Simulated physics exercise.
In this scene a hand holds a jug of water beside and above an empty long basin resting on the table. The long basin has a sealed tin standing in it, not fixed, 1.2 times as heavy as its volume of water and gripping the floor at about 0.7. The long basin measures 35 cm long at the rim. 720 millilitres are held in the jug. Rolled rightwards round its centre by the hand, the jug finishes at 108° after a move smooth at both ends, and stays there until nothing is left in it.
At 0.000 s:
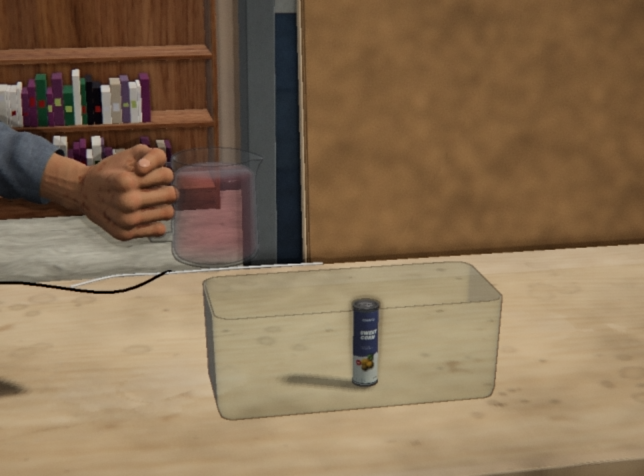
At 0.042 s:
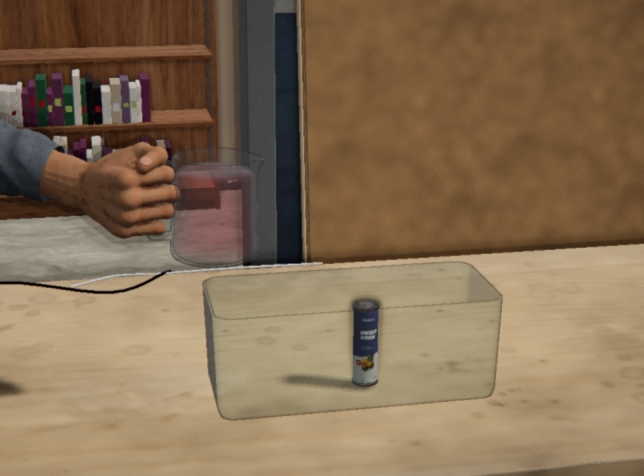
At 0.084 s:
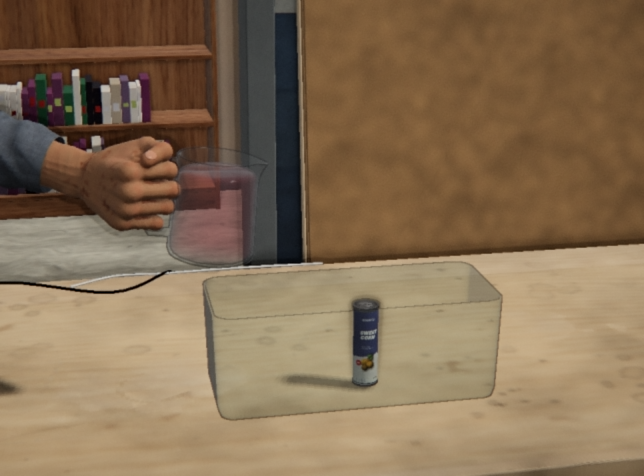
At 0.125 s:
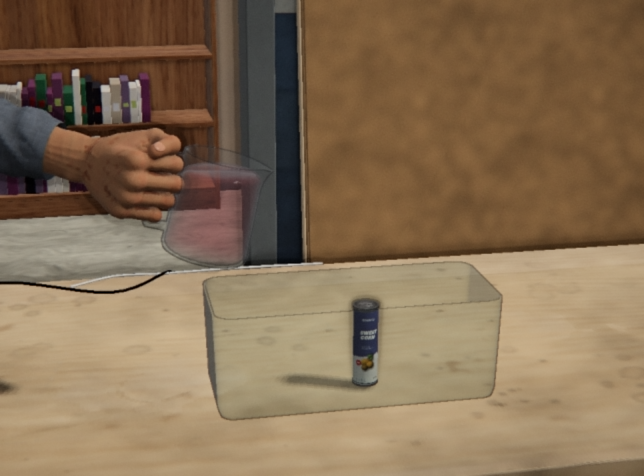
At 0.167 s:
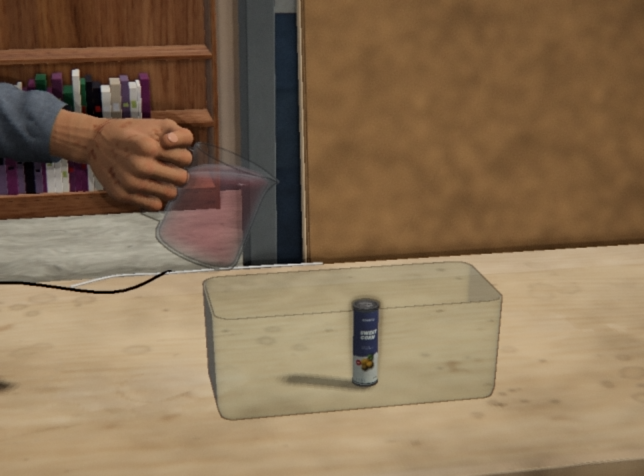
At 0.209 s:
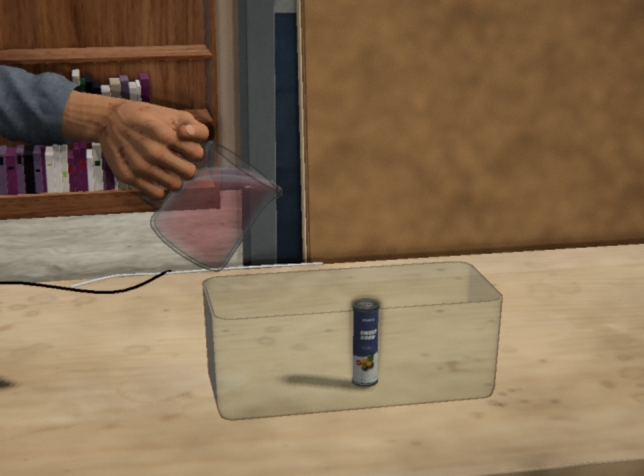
A hand in a blue-grey sleeve holds a clear jug of pinkish liquid at the left, above a pale, stained tabletop seen from slightly above, with bookshelves and a brown board behind. A long, see-through basin stands in front, with a small dark-blue and white tin upright near its middle. The hand slowly rolls the jug rightwards, its wrist rising, while the camera stays still.
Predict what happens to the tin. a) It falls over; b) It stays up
Option b: It stays up.
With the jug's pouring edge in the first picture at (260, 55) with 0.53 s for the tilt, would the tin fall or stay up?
Then the tin comes down.
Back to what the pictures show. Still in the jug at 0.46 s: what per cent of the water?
Roughly 58 per cent.
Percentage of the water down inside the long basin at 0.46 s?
Some 20 per cent.
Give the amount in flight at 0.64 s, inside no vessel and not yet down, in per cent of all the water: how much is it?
It comes to some 14 percent of the total.
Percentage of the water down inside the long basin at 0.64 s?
Some 70 percent of the total.
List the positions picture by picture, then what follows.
In the first picture, tilt 0°; pouring edge (263, 156); surface from (174, 173) to (253, 169); the long basin's rim runs from (208, 300) to (486, 281); the tin's top is at (366, 308).
In the second picture, tilt 2°; pouring edge (265, 158); surface from (175, 173) to (254, 170).
In the third picture, tilt 7°; pouring edge (269, 162); surface from (177, 171) to (256, 171).
In the fourth picture, tilt 14°; pouring edge (274, 169); surface from (179, 179) to (262, 173).
In the fifth picture, tilt 24°; pouring edge (279, 180); surface from (173, 194) to (269, 176).
In the sixth picture, tilt 36°; pouring edge (282, 193); surface from (164, 202) to (265, 179); 1 per cent is over the edge.
Then, 0.46 s in, the tilt is 103° and 58 per cent is still to pour; the tin stands where it began.
Then, 0.64 s in, the tilt is 108° and 17 per cent is still to pour; the tin stands where it began.
Then, 0.82 s in, the tilt is 108° and 4 per cent is still to pour; the tin stands where it began.
Then, 1.03 s in, the tilt is 108° and 0 per cent is still to pour; the tin stands where it began.
Finally, the tin stands where it began.
